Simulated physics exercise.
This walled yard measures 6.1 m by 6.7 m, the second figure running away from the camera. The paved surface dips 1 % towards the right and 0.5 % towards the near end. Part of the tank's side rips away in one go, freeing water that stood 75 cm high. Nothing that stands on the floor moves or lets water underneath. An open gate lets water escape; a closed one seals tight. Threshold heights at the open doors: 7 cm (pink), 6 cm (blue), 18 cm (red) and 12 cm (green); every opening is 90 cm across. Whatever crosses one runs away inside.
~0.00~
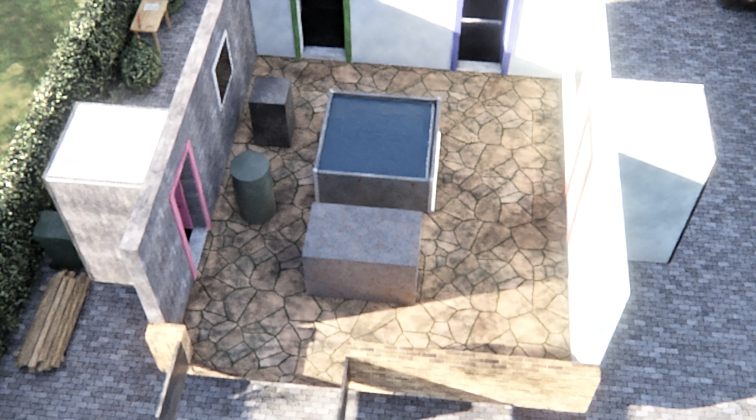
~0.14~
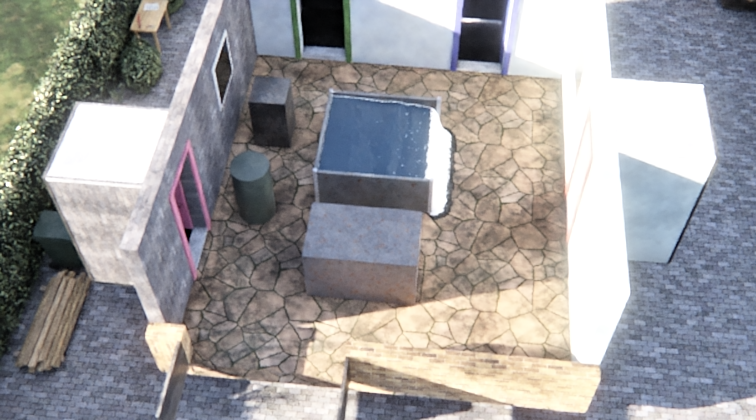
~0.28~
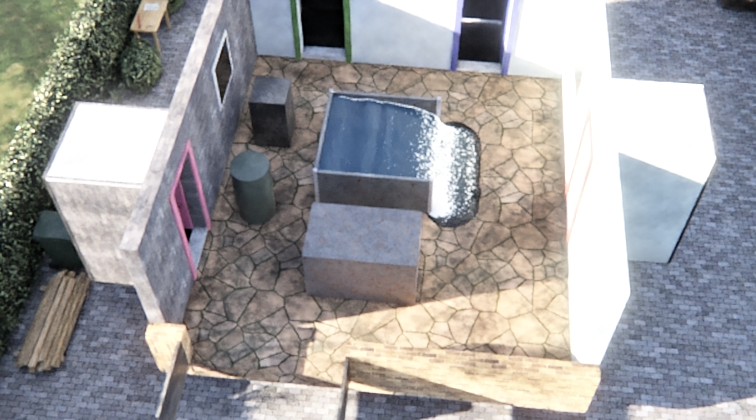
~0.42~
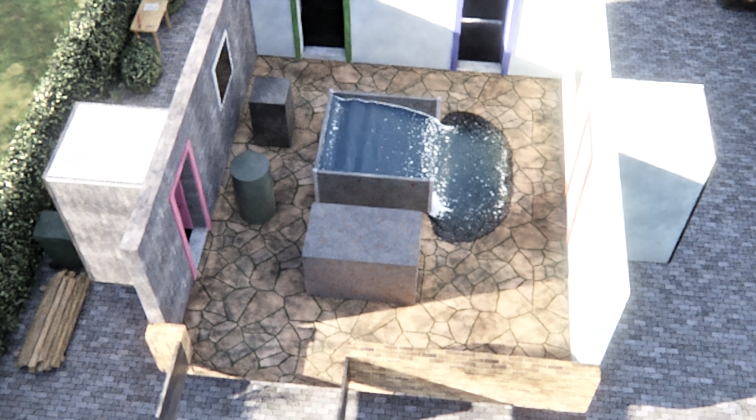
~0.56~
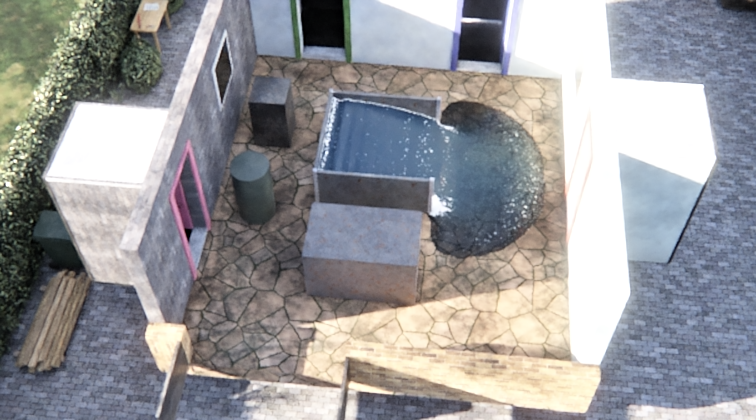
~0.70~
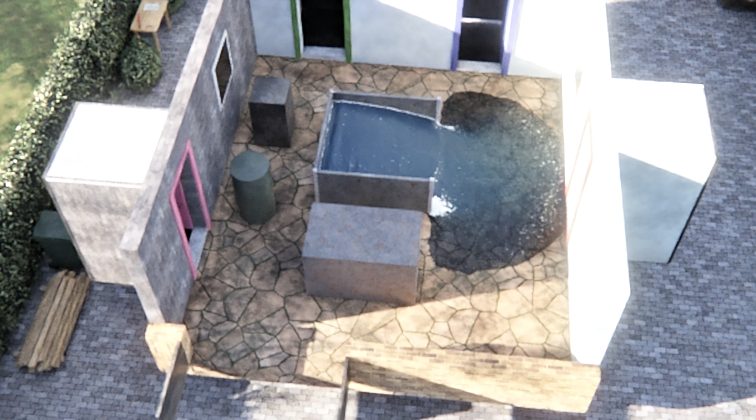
Water stands still in a square grey tank, then bursts through its right side in a walled yard of brown crazy paving, seen from high above by an unmoving camera. A grey block sits in front of the tank, a green cylinder and dark box to its left, near a pink-framed opening. White froth spills out first, then a dark, rounded sheet spreads rightward across the stones as the tank's level drops slightly.
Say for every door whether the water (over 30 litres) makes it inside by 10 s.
The water let in: At the pink door it keeps below the limit; at the blue door it exceeds the limit; at the red door it goes over the limit; at the green door it does not reach the limit.
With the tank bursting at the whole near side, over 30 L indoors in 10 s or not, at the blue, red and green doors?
Then: Blue not over, red not over, green under.
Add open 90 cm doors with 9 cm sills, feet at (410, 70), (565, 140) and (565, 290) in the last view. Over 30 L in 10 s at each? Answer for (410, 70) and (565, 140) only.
In that order: Not over, above.
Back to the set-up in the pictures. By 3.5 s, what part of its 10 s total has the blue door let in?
About 35 per cent.
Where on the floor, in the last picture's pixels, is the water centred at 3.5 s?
At about (480, 187).
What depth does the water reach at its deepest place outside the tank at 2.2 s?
About 46 cm.
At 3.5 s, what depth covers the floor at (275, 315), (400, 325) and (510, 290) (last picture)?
Roughly 0, 2 and 9 cm, in turn.
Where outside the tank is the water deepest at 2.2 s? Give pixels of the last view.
Near (555, 85).
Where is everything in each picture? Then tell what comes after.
The first frame shows still water, 75 cm deep, in the tank at (379, 137).
In the second frame, water pours out at (432, 158) and has run 1.0 m, to (433, 216); typically 9 cm deep outside, 75 cm at the tank's back.
In the third frame, the front is at (454, 223), 1.2 m from the gap at (432, 161); 1.6 m2 of floor is under water; 75 cm left at the back of the tank.
In the fourth frame, water pours out at (432, 162) and has run 1.6 m, to (478, 234); typically 11 cm deep outside, 69 cm at the tank's back.
In the fifth frame, water pours out at (432, 163) and has run 2.0 m, to (527, 224); typically 8 cm deep outside, 63 cm at the tank's back.
In the sixth frame, water pours out at (432, 163) and has run 2.5 m, to (566, 222); typically 7 cm deep outside, 64 cm at the tank's back.
After 1.4 s water covers 30 % of the floor and is deepest (46 cm) near (557, 176); pink door not reached, blue door 2 cm at the sill, 0 L in, red door 38 cm at the sill, 49 L in, green door not reached.
After 2.2 s water covers 30 % of the floor and is deepest (46 cm) near (555, 85); pink door not reached, blue door 6 cm at the sill, 0 L in, red door 35 cm at the sill, 137 L in, green door not reached.
After 3.5 s water covers 55 % of the floor and is deepest (30 cm) near (563, 375); pink door not reached, blue door 13 cm at the sill, 19 L in, red door 20 cm at the sill, 189 L in, green door 2 cm at the sill, 0 L in.
After 6.0 s water covers 85 % of the floor and is deepest (18 cm) near (176, 347); pink door 7 cm at the sill, 0 L in, blue door 9 cm at the sill, 51 L in, red door 10 cm at the sill, 192 L in, green door 3 cm at the sill, 0 L in.
After 10.0 s water covers 100 % of the floor and is deepest (10 cm) near (515, 381); pink door 7 cm at the sill, 3 L in, blue door 4 cm at the sill, 55 L in, red door 8 cm at the sill, 192 L in, green door 6 cm at the sill, 0 L in.
